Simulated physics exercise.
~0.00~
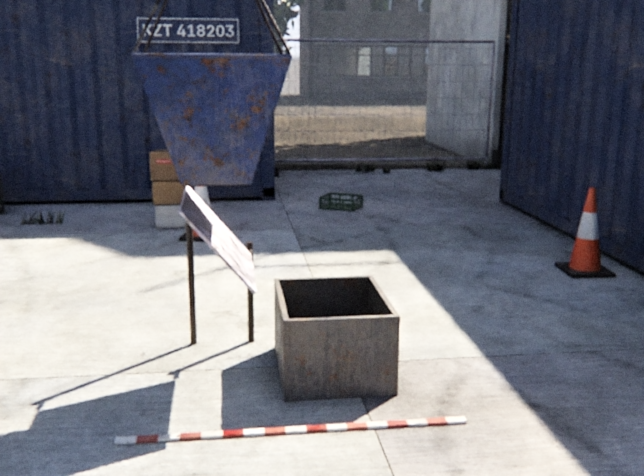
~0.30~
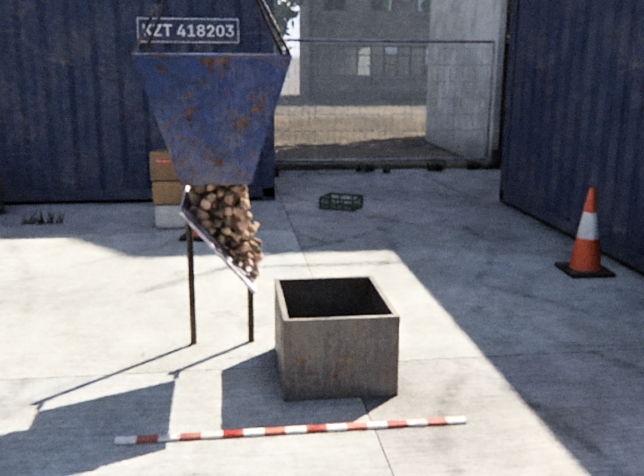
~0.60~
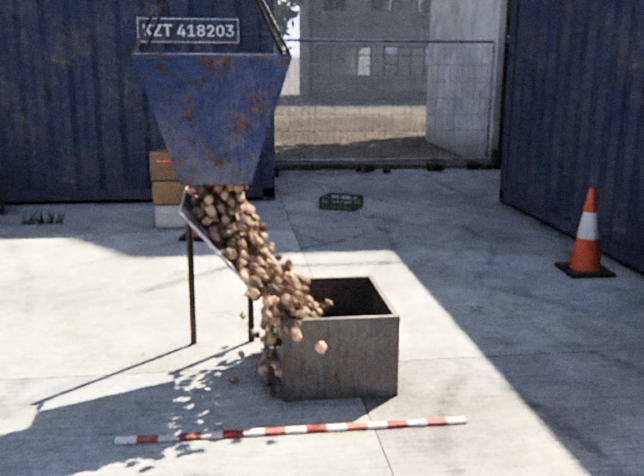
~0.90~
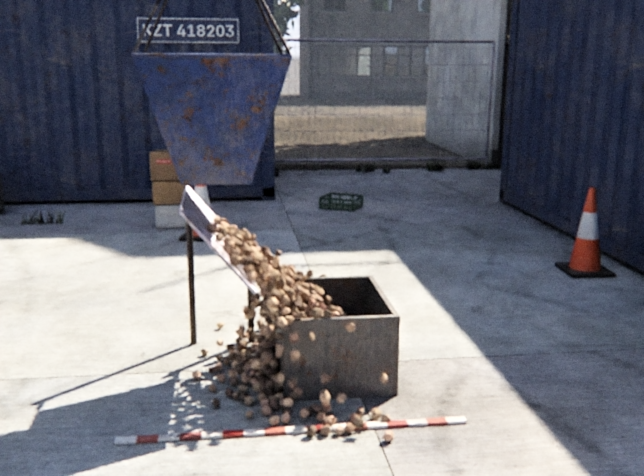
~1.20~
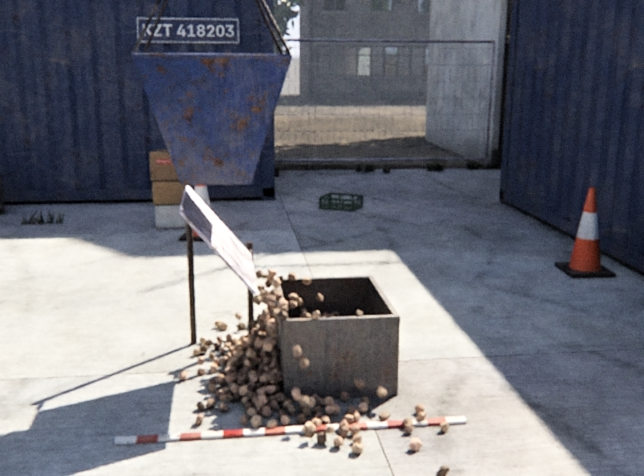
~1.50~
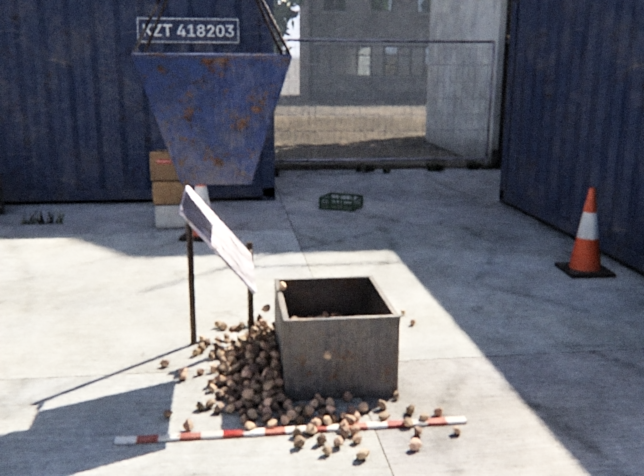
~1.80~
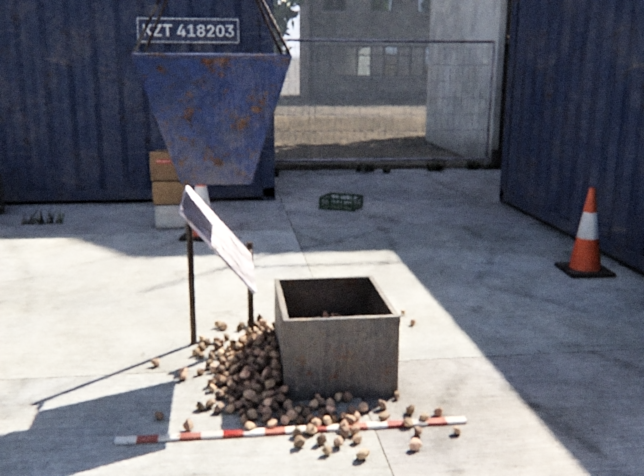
Rusty blue skip dropping brown stones down a sloping steel sheet, some landing in a square bin, others piling around its base.
